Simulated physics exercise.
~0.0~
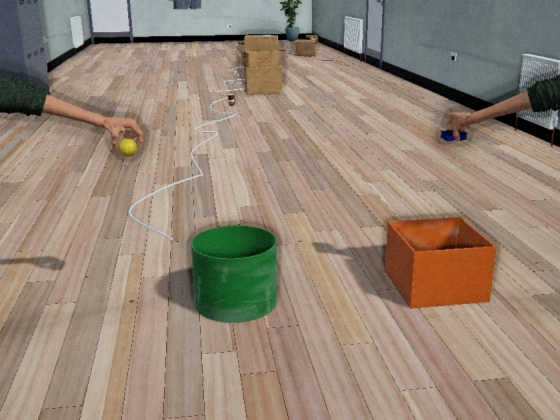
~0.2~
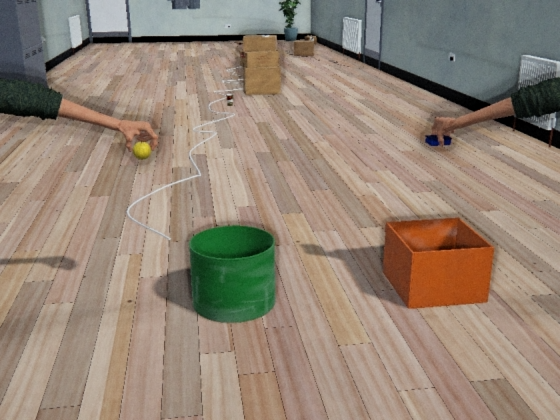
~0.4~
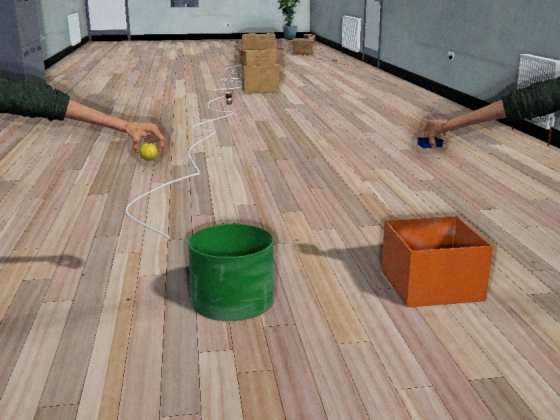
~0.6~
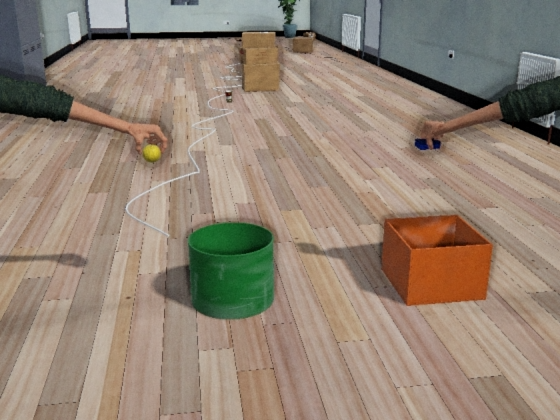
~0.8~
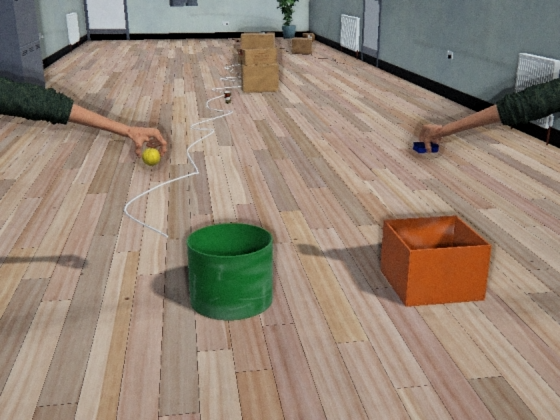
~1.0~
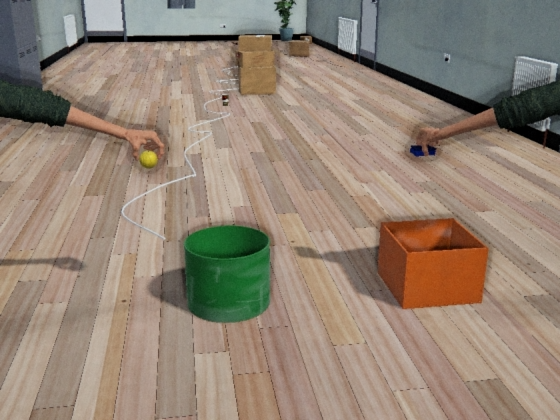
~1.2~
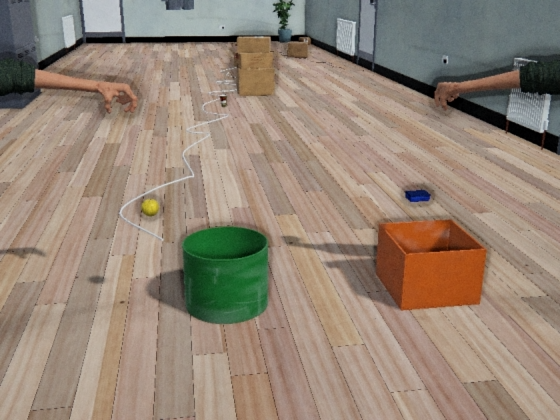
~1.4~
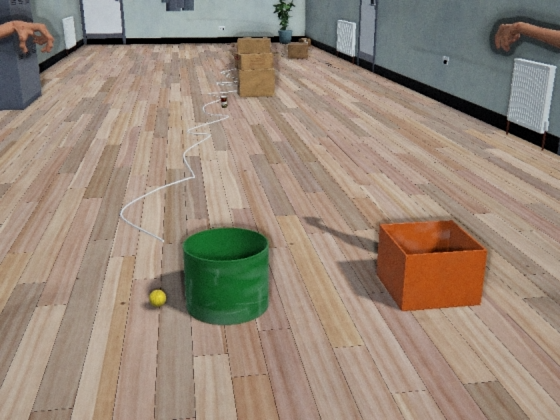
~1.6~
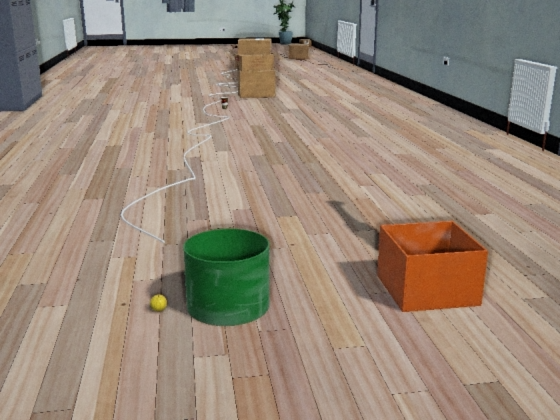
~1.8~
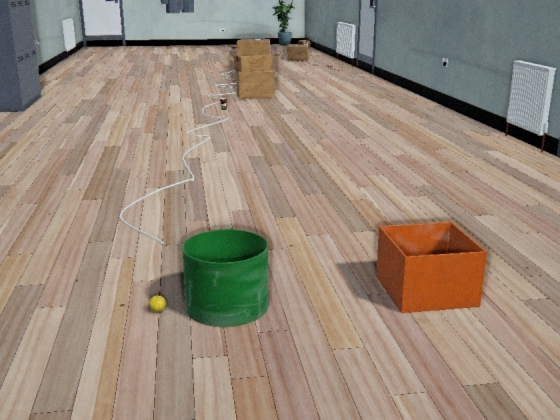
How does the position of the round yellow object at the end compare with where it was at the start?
At the start it is held up in the air by the hand on the left. By the end it rests on the wooden floor, just left of the green bucket.
